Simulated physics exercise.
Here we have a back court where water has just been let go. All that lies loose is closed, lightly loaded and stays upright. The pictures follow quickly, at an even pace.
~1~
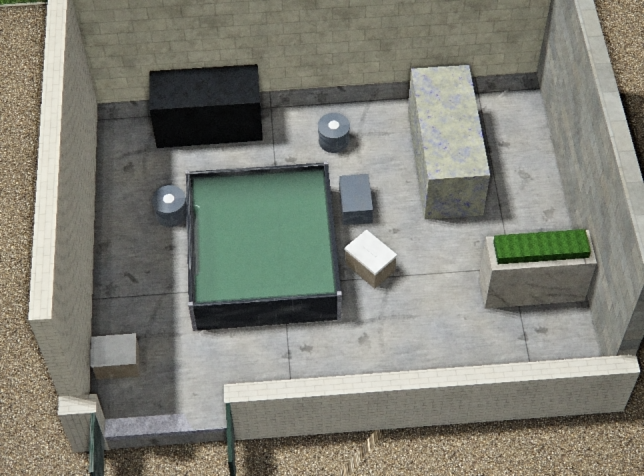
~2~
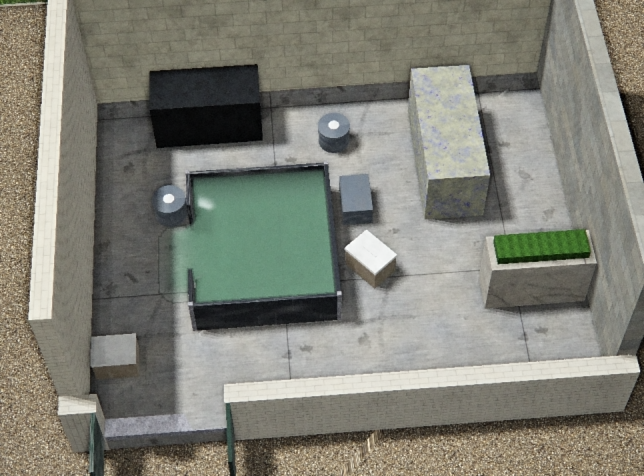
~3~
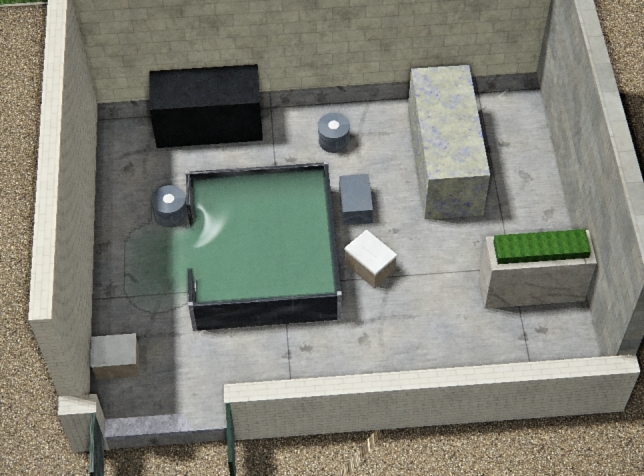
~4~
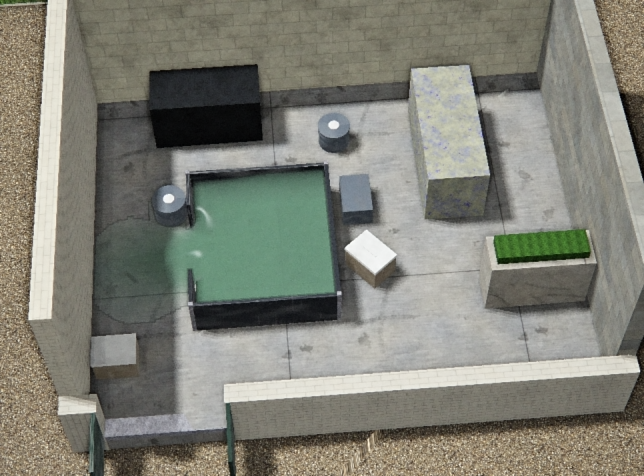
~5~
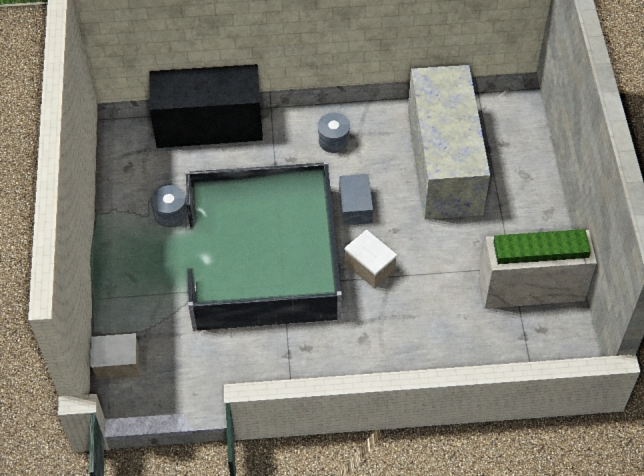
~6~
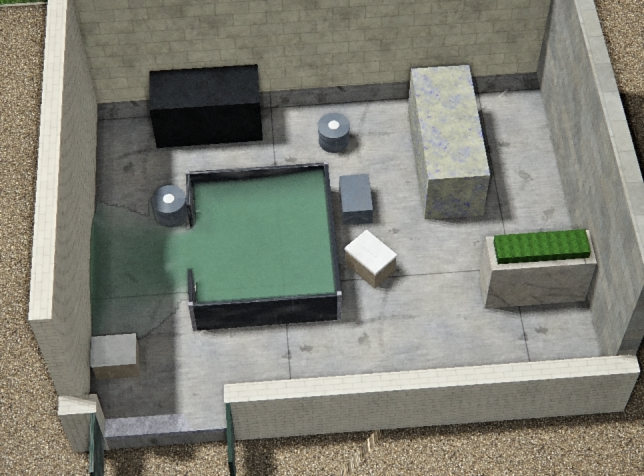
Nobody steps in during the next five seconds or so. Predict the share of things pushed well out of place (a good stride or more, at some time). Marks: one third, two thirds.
Share: Not even a third.
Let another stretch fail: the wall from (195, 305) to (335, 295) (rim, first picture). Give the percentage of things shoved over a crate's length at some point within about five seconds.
Some 20 per cent.
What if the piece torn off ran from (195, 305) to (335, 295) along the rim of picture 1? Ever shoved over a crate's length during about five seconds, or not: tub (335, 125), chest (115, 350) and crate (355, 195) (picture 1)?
One after the other: Not that far, pushed that far, no.
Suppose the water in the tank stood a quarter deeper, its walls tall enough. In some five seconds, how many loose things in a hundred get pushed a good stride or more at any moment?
Near 20 in a hundred.
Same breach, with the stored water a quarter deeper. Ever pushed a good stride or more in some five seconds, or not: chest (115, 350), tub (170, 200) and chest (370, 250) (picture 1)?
As listed: Yes, no, under that.
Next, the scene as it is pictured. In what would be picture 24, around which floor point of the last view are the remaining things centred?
Near (308, 206).
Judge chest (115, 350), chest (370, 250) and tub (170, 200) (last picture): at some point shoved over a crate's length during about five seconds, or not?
In turn: Shifted that much, less than that, not that far.
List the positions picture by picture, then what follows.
A tub at (169, 199), on the bottom; a tub at (334, 125) rests on the ground; 0 of 5 have shifted, in the first frame.
A tub at (169, 199) rests on the ground; a tub at (334, 125) rests on the ground; 0 of 5 have shifted, in the second frame.
A tub at (169, 199) rests on the ground; a tub at (334, 125), on the bottom; 0 of 5 have shifted, in the third frame.
A tub at (169, 199) rests on the ground; a tub at (334, 125), on the bottom; 0 of 5 have shifted, in the fourth frame.
A tub at (169, 199) rests on the ground; a tub at (334, 125) rests on the ground; 0 of 5 have shifted, in the fifth frame.
A tub at (169, 199), on the bottom; a tub at (334, 125) rests on the ground; 0 of 5 have shifted, in the sixth frame.
A moment on, 0 of 5 are well off their spots; 0 afloat.
Next, 1 of 5 are well off their spots; 0 afloat.
Later, 1 of 5 are well off their spots; 0 afloat.
In the end, 1 of 5 are well off their spots, and 1 have been at some point; 0 afloat.
